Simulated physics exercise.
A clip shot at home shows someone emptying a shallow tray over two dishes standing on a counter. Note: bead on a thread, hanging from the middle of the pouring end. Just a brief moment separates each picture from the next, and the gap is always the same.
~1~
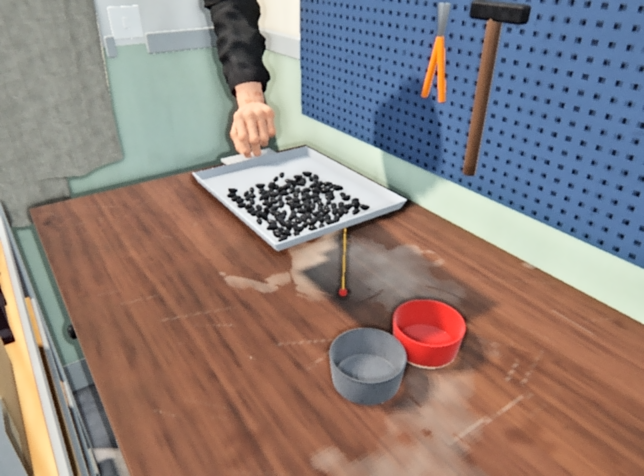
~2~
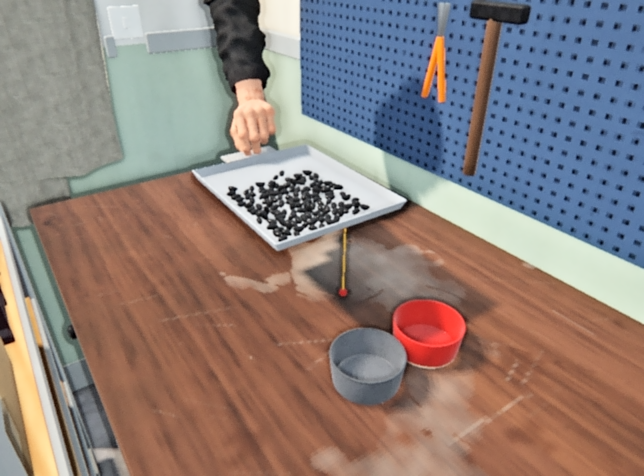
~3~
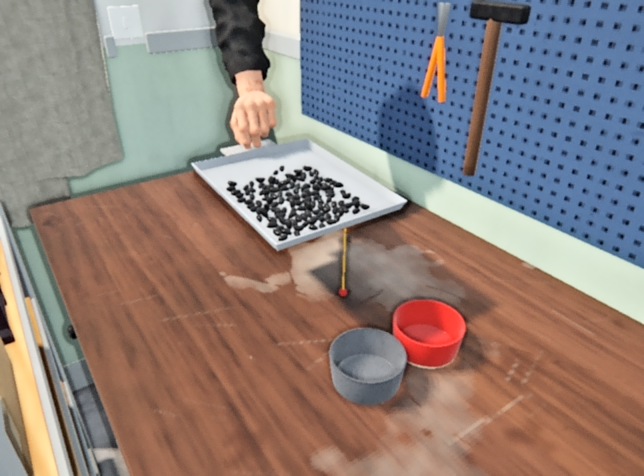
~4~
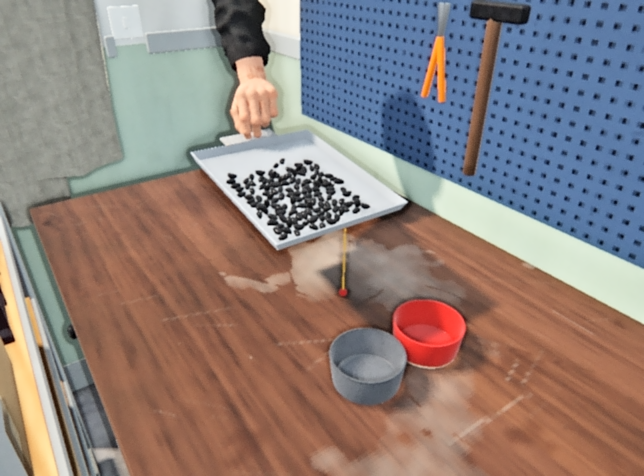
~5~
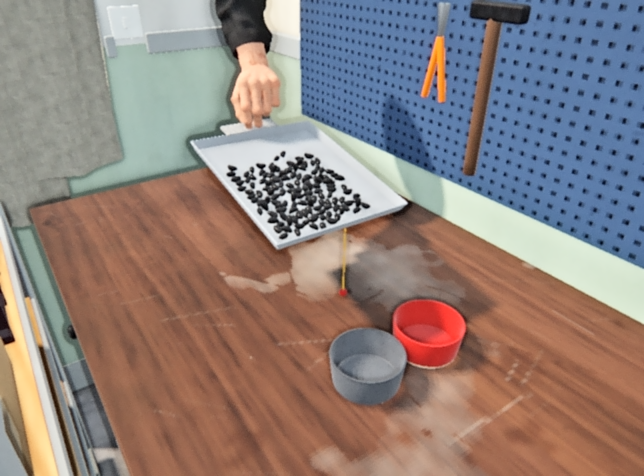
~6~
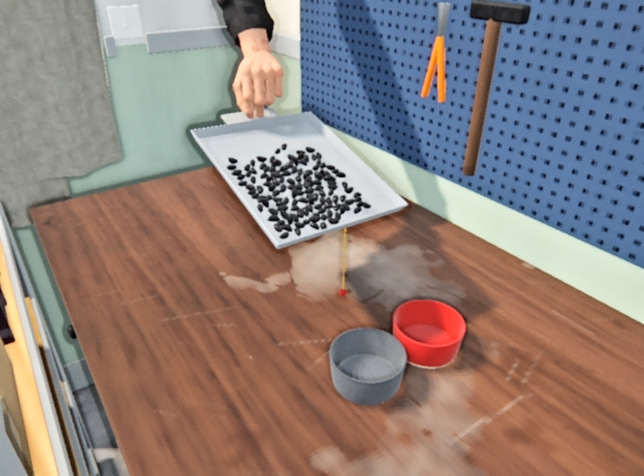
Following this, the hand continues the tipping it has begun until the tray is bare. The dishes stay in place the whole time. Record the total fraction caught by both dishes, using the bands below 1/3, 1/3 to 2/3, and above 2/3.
In the end the dishes will hold only a small part, not even a third of the load.
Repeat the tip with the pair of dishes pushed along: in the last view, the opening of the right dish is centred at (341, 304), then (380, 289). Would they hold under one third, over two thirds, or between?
Under a third; in the middle band.
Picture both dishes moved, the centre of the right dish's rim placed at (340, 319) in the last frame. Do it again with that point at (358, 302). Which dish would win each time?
First placement: The rightmost one; second placement: The rightmost one.
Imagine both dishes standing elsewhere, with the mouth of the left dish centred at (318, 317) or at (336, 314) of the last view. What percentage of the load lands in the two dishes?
I'd expect some 50 percent, and then some 70 percent.
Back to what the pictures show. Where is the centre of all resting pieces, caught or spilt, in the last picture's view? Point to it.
Somewhere around (372, 332) in the last picture.
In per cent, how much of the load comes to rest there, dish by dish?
Estimate - left dish 10 percent, right dish 0 percent.
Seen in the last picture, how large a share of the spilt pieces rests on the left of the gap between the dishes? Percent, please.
About 70 percent.
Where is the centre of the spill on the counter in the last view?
Close to (374, 329).
Just after the last frame, tray tipped steeply; almost all on the tray; just a few outside both; about a tenth in the air.
A moment on, tray tipped right over; just a few on the tray; about a tenth in the left dish; just a few in the right dish; roughly two thirds outside both; roughly a quarter in the air.
Further on, tray tipped past a quarter turn; about a tenth in the left dish; just a few in the right dish; almost all outside both.
When it is over, tray tipped past a quarter turn; about a tenth in the left dish; just a few in the right dish; almost all outside both.
